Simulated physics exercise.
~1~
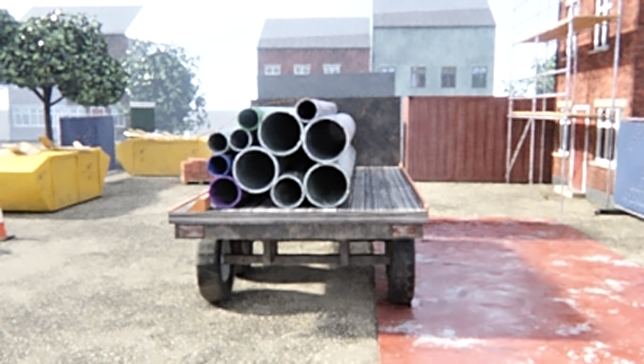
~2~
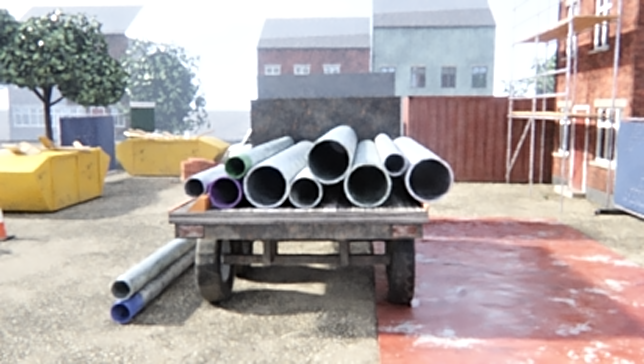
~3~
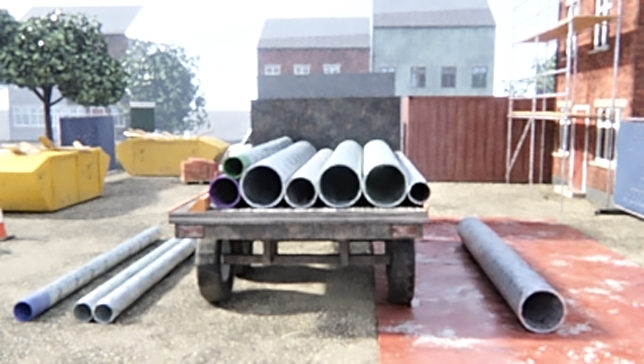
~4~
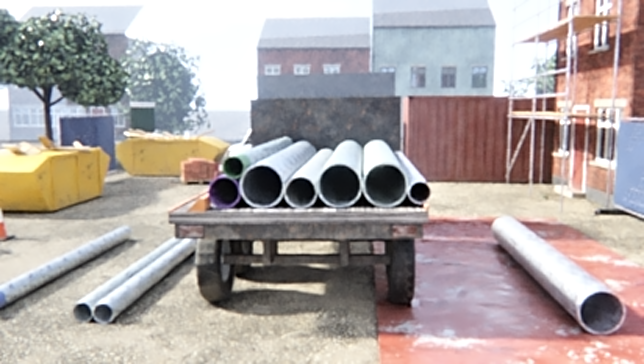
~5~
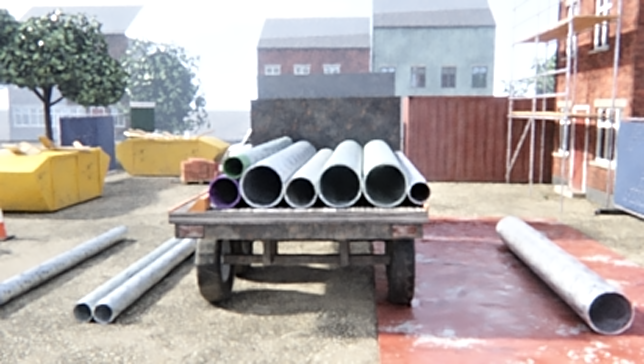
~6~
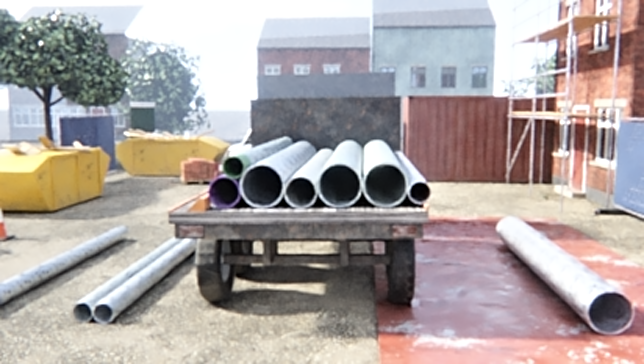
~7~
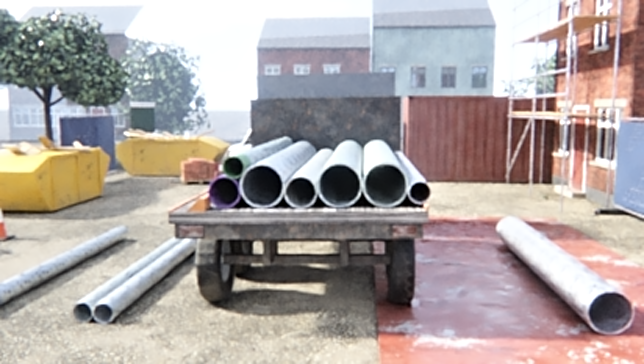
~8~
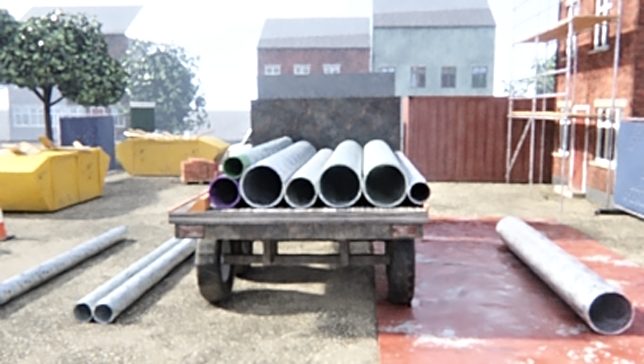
On a building site, a stack of steel pipes on a flatbed lorry collapsed and spread across the deck, a blue-marked one dropping off the left; four ended on the ground, three left and one right, while the purple and green ones stayed aboard.
